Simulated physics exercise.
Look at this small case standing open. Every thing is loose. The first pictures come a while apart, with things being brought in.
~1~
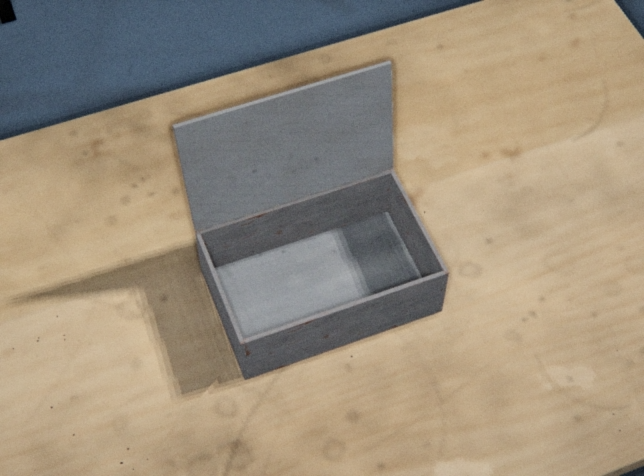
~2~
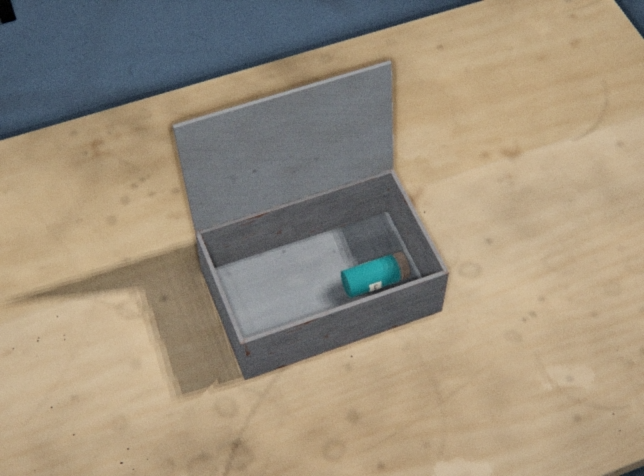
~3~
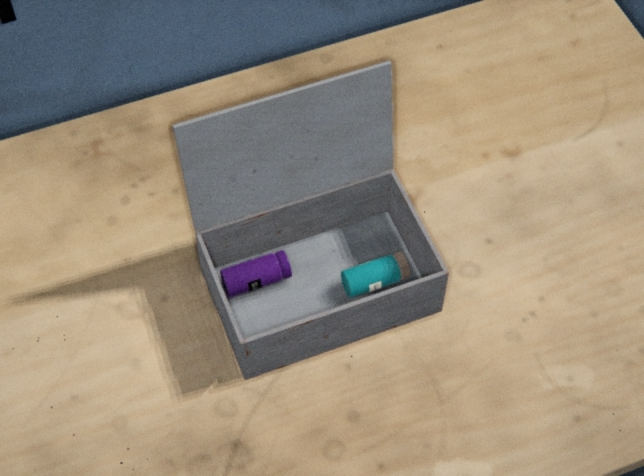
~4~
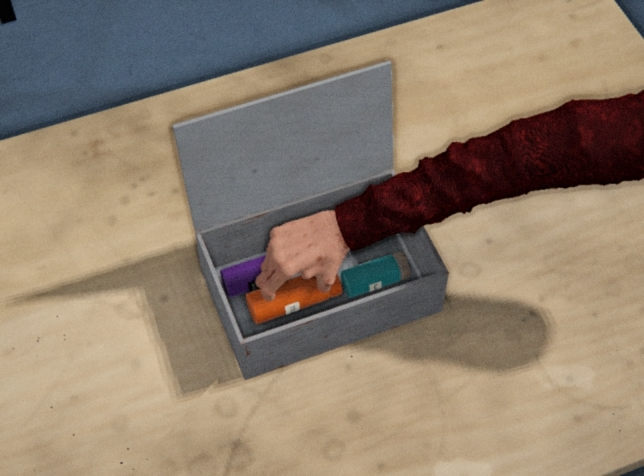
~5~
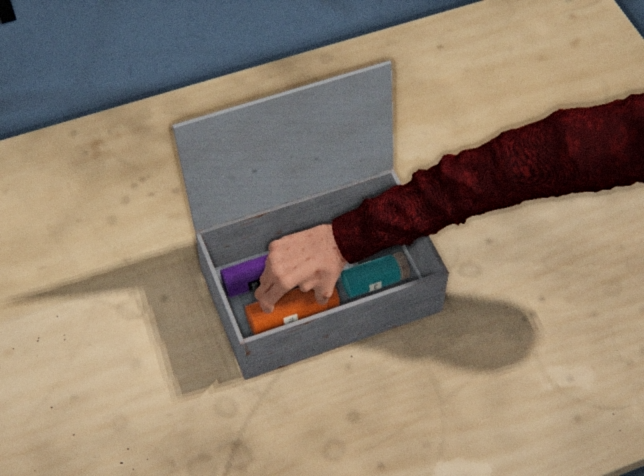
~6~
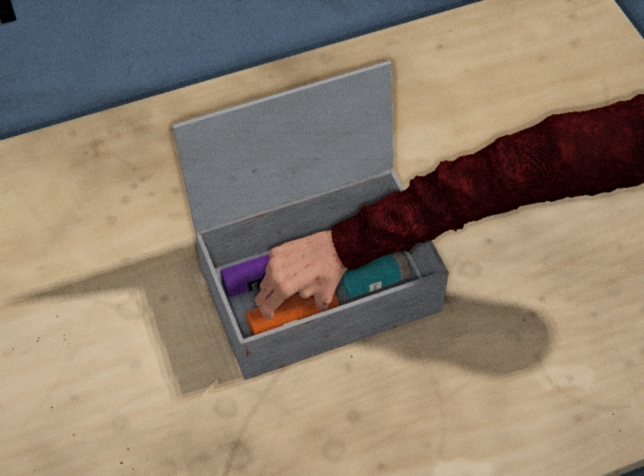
Teal and purple containers appearing in an open grey box, then a hand lowering an orange one in beside them.
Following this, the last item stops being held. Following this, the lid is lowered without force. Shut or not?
I expect the lid to settle fully.
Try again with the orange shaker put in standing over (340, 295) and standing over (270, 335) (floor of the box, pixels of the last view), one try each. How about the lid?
The first attempt leaves the lid fully closed, while the second leaves it partly open.
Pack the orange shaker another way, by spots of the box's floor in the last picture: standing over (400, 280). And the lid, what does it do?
The lid stays partly open.
Then, 1.20 s later than the last frame, lid starting down.
Then, 1.80 s later than the last frame, lid 45° above the rim.
Then, 2.20 s later than the last frame, lid 13° above the rim.
When it is over, lid shut; all 3 as before. End places, in pixels of the last picture, orange shaker near (292, 312).
